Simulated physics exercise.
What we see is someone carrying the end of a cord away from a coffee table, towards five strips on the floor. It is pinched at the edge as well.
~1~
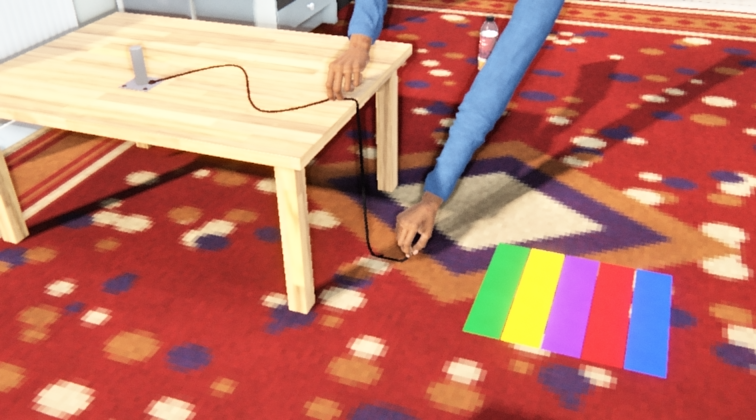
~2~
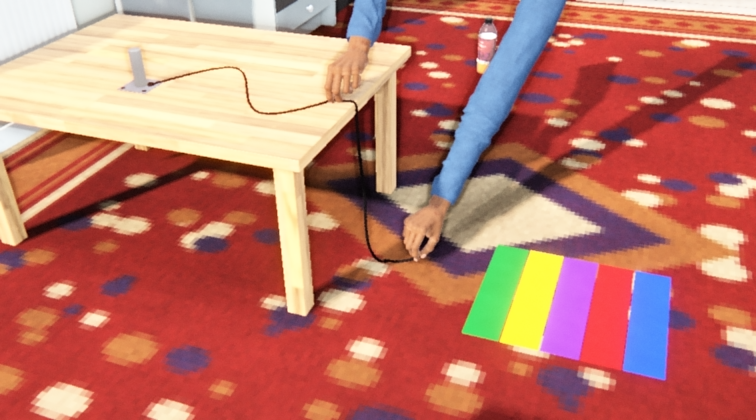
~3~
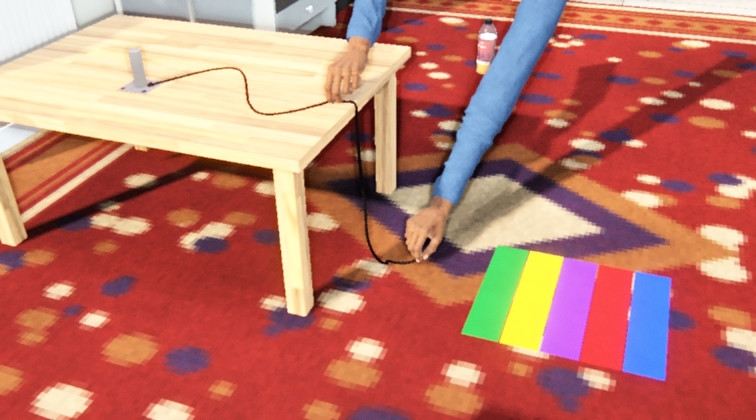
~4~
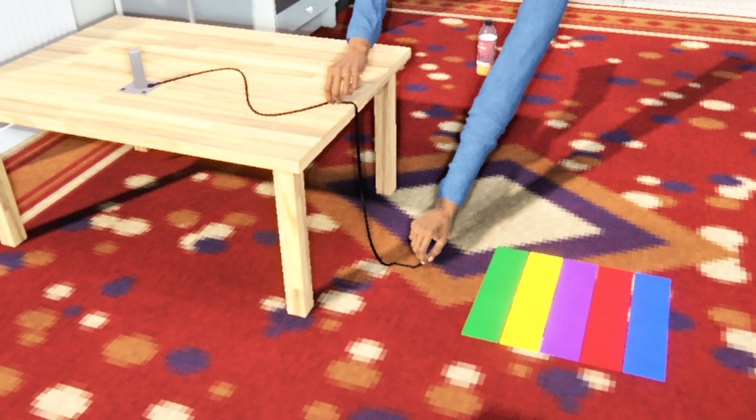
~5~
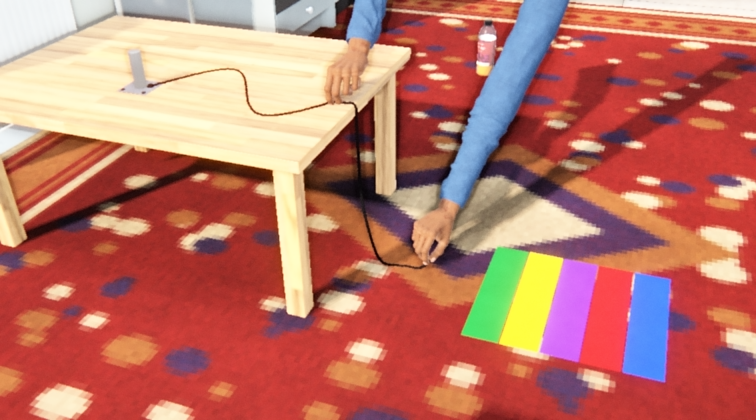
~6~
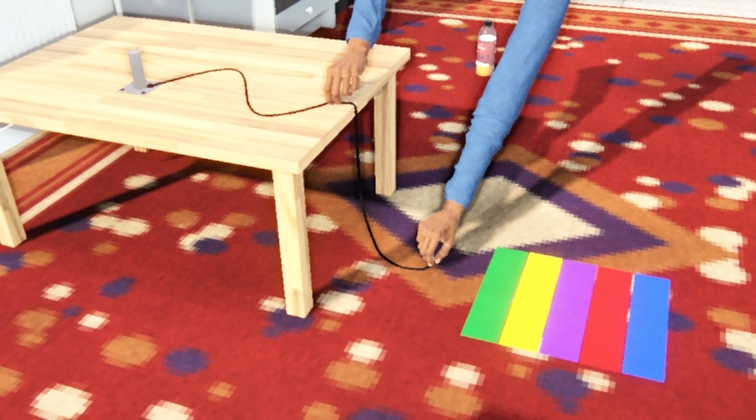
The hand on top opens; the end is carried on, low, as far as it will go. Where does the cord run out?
It gets as far as the blue strip.
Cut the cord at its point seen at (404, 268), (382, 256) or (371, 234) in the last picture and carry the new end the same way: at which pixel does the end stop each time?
The places are (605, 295), (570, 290) and (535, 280).
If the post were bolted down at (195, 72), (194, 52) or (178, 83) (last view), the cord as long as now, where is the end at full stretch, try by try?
The places are (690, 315), (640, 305) and (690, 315).
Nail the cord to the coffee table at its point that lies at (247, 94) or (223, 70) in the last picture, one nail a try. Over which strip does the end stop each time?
In that order: Purple; red.
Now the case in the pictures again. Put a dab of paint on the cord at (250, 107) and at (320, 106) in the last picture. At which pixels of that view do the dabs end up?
At (337, 107), then (412, 148).
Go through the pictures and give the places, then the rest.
End (411, 252); green (487, 317); yellow (526, 325); purple (564, 334); red (605, 343); blue (647, 352), in the first picture.
End (419, 256); cord through (187, 75) (245, 78) (256, 111) (338, 101) (362, 170) (368, 242), in the second picture.
End (422, 257), in the third picture.
End (426, 259); cord through (186, 77) (245, 79) (256, 112) (338, 102) (359, 171) (371, 244), in the fourth picture.
End (429, 260), in the fifth picture.
End (434, 261); cord through (186, 77) (245, 80) (255, 113) (337, 103) (359, 171) (375, 244), in the sixth picture.
Soon after, end near (568, 289); over purple.
Then, end near (620, 300); over red.
At full stretch, end near (654, 306); over blue. The blue one.
